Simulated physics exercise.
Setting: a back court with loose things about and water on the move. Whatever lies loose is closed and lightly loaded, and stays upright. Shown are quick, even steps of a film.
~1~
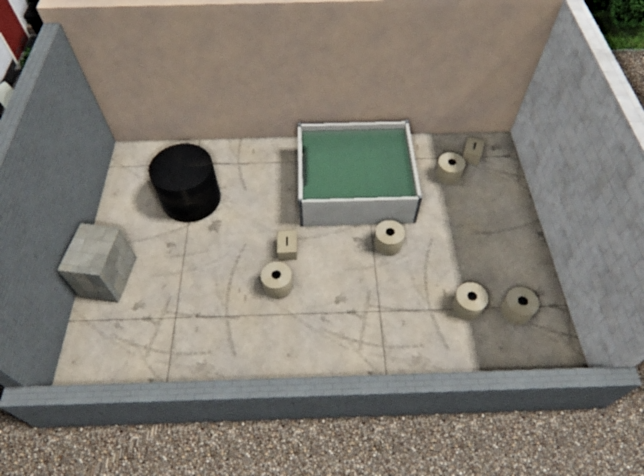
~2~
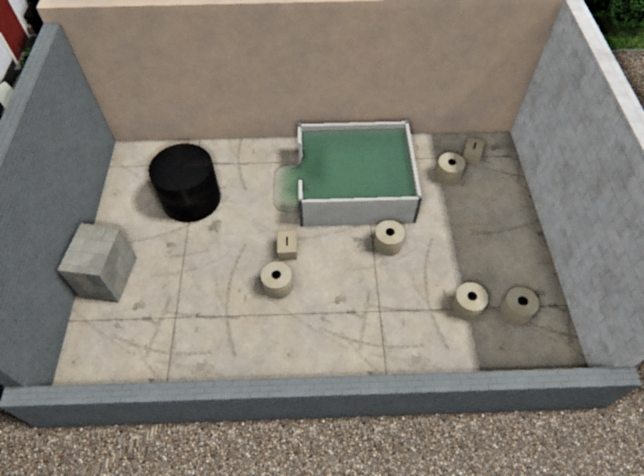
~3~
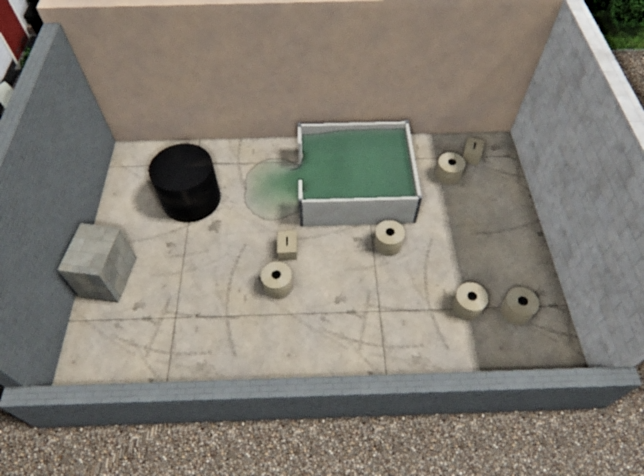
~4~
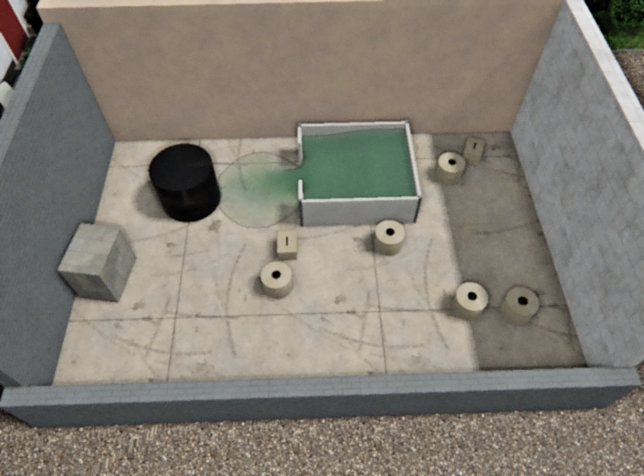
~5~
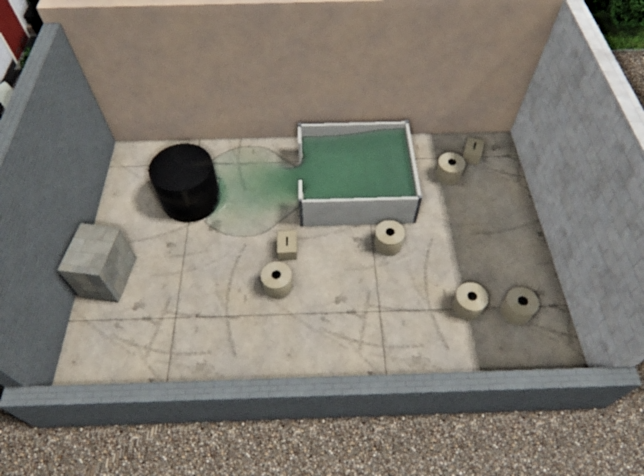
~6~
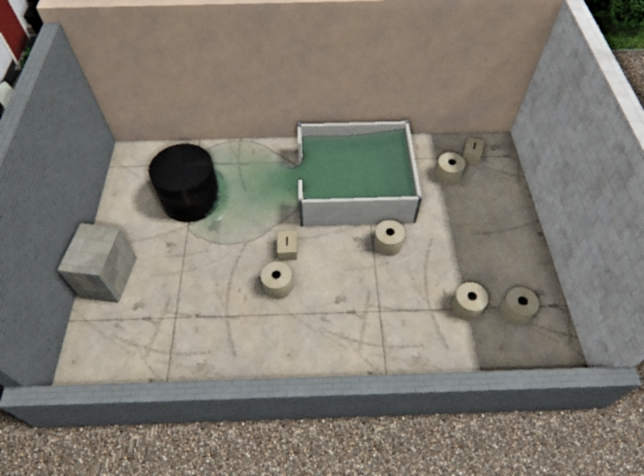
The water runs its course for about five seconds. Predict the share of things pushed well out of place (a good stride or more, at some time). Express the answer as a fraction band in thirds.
Fraction band: Less than 1/3.
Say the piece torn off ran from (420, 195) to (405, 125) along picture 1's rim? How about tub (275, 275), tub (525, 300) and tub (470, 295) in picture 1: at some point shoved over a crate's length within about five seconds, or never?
The first: Never got that far; the second: Got that far; the third: Got that far.
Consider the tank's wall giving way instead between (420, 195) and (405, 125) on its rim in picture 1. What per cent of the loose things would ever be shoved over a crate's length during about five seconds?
Estimate: Roughly 60 per cent.
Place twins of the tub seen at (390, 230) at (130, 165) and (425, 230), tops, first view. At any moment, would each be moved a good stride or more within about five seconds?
Result by item: Gets dislodged / stays where it is.
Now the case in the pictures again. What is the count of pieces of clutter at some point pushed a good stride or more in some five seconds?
By my reckoning the answer is 0.
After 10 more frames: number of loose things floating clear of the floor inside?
Tally at that point: 0.
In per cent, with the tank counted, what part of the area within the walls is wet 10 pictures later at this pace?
Some 40 per cent.
A moment on, 0 of 7 are well off their spots; 0 afloat.
Next, 0 of 7 are well off their spots; 0 afloat.
Later, 0 of 7 are well off their spots; 0 afloat.
In the end, 0 of 7 are well off their spots, and 0 have been at some point; 0 afloat.
